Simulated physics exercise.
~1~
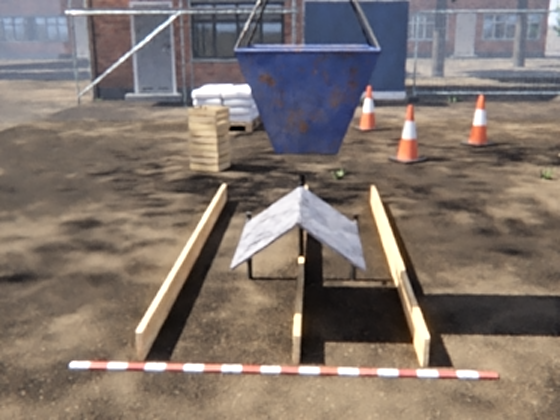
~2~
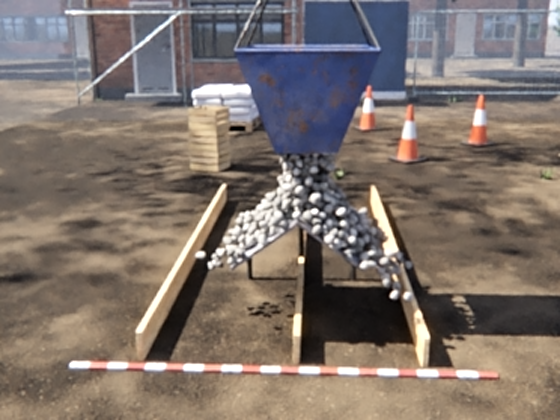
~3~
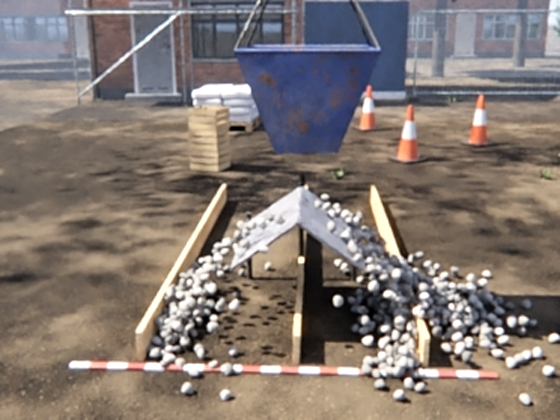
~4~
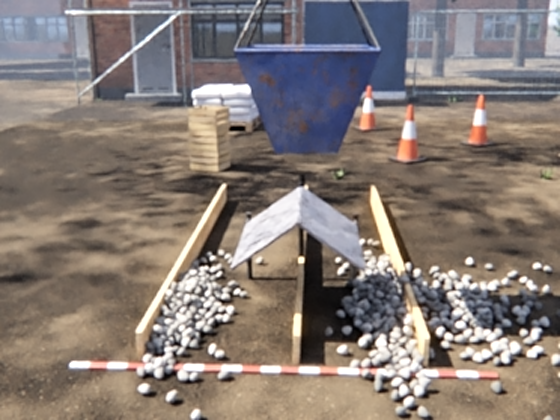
On a dirt yard in front of a brick building, a blue, rusty skip hangs still above a peaked steel roof, with wooden planks marking two bays below. Round, pale stones pour from the bottom of the skip and strike the peak, splitting down both slopes. They tumble off the lower edges into the left and right bays, and many spill past the right-hand plank. The steel clears as the last stones roll down and spread out. At the end, the right bay holds somewhat more than the left, and a smaller share lies scattered on the ground farther right.
